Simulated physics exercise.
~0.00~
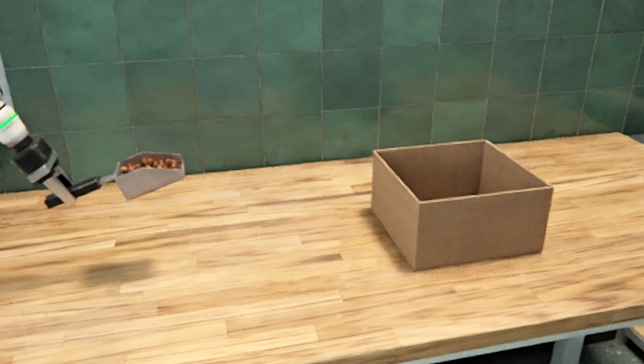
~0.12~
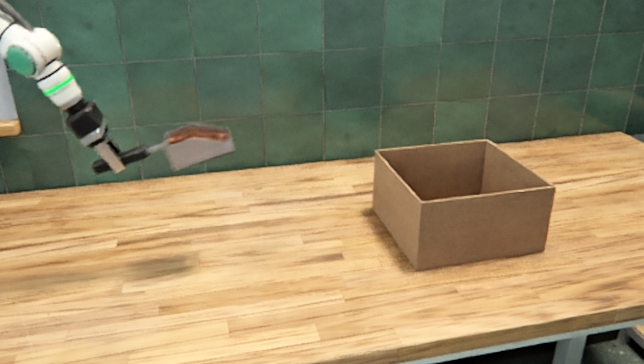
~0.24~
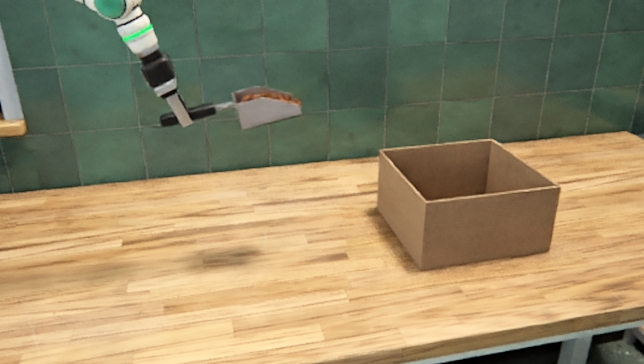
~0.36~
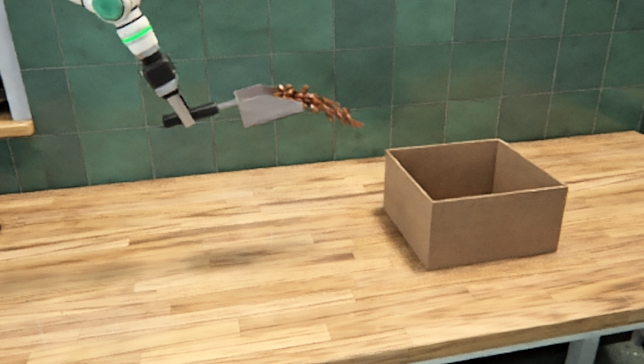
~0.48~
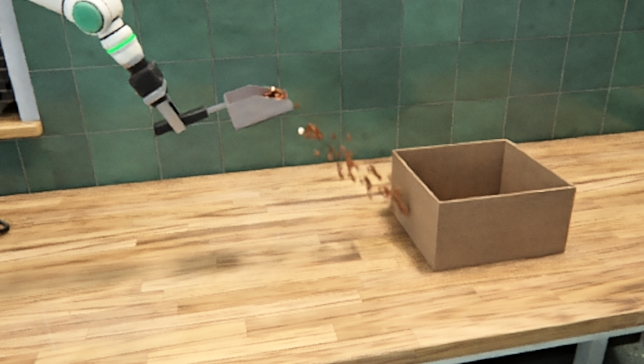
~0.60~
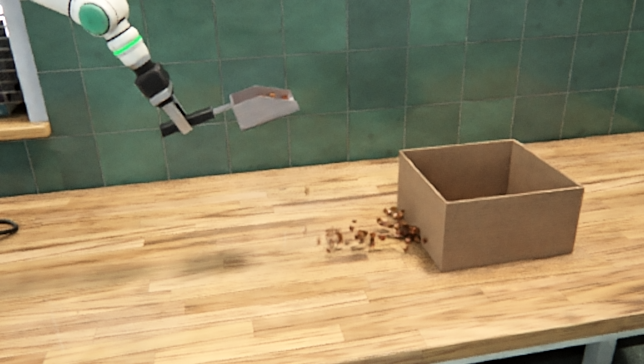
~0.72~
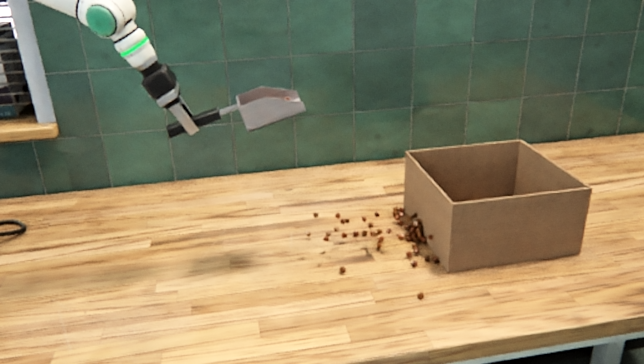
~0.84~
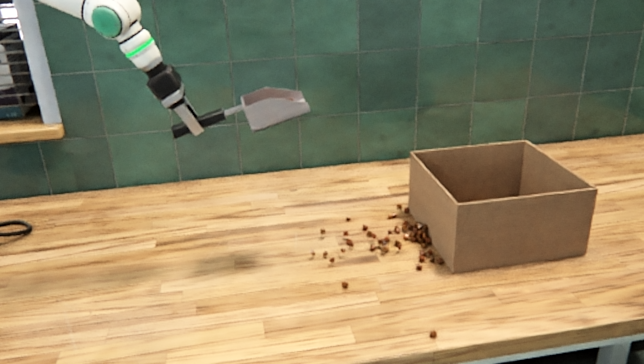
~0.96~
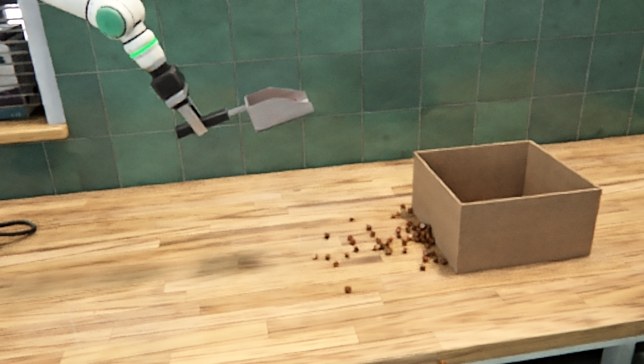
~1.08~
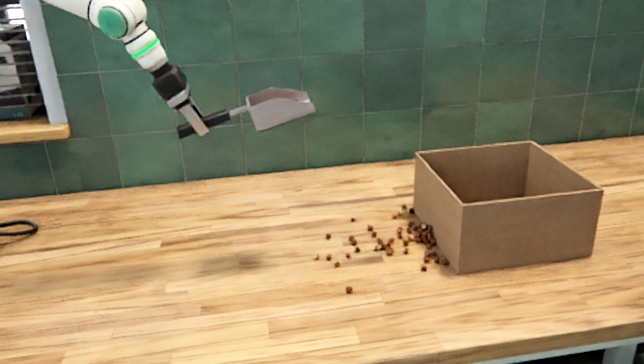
To begin with, a robot arm at the left holds a scoop heaped with small brown pellets above a wooden table, with an open cardboard box standing to the right. The arm swings the scoop rightward and upward, then nearly halts well short of the box. Many pellets shoot out over the front of the scoop and fly down to the right. They strike the near side of the box and drop onto the table, bouncing and scattering. Finally, the pellets lie strewn beside the box, while the arm holds the scoop still in the air.
